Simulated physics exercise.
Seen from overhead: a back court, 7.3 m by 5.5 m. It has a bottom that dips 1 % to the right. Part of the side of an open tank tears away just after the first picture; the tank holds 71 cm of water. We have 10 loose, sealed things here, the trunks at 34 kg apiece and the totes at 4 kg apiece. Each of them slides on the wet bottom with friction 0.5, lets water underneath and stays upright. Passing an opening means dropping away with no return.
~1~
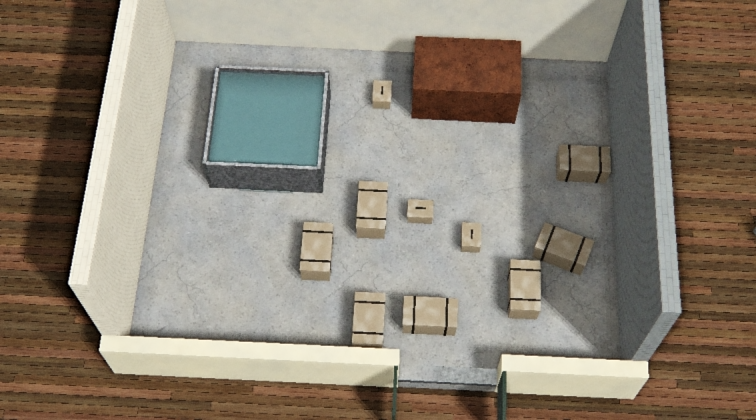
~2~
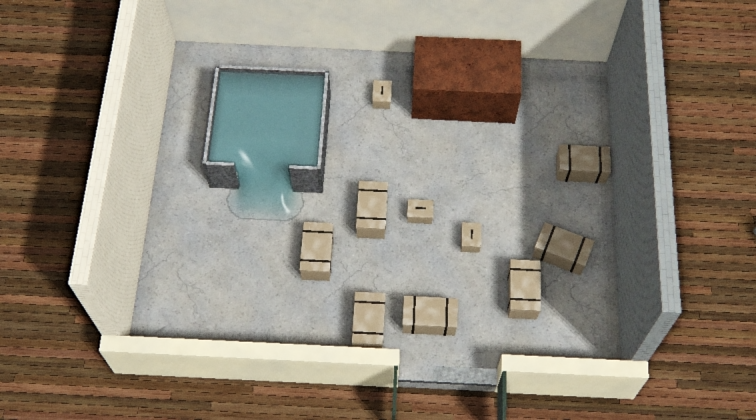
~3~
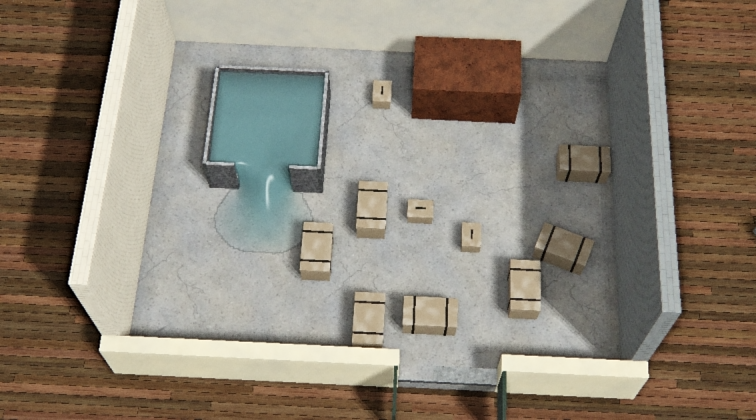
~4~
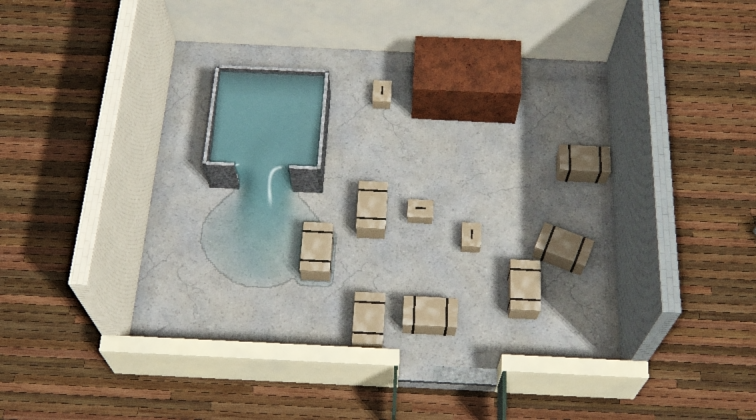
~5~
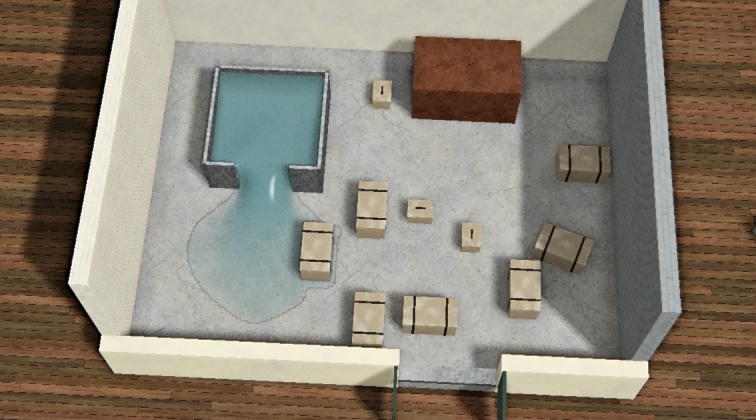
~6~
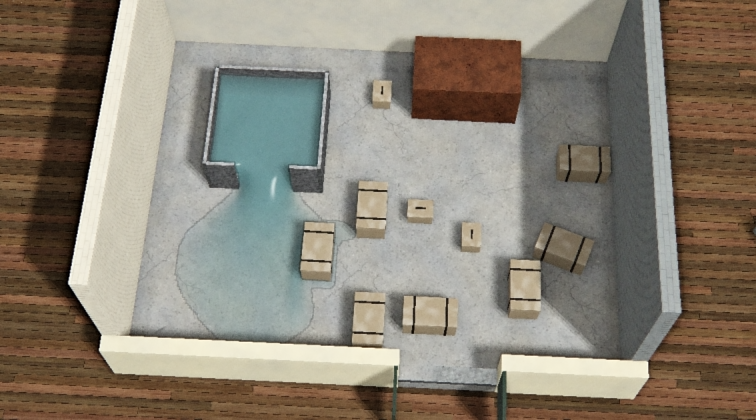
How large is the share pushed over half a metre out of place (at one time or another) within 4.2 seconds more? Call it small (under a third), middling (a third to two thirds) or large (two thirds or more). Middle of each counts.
Small, under a third.
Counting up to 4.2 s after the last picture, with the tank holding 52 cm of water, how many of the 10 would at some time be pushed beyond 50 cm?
Count under that change: 1.
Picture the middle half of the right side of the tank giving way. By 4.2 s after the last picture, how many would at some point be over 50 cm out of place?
The answer then is 5.
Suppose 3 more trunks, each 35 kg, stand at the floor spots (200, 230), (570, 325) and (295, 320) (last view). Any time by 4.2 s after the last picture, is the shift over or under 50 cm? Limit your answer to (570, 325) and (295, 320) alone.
Result in order: Not exceeded; exceeded.
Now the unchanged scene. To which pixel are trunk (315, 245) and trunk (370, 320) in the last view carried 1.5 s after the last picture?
Approx. (386, 261); approx. (394, 312).
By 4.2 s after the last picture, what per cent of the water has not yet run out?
Somewhere near 96 percent, give or take.
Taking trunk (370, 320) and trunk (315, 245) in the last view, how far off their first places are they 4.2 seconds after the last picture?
In that order: 120 cm, 150 cm.
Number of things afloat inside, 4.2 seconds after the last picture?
The count is 0.
Then, 0.4 s after the last picture 0 of 10 are over 50 cm from their spots; 0 afloat.
Then, 1.5 s after the last picture 1 of 10 are over 50 cm from their spots; 0 afloat.
Then, 2.8 s after the last picture 3 of 10 are over 50 cm from their spots; 0 afloat.
Then, 4.2 s after the last picture 3 of 10 are over 50 cm from their spots, and 3 have been at some point; 0 afloat.
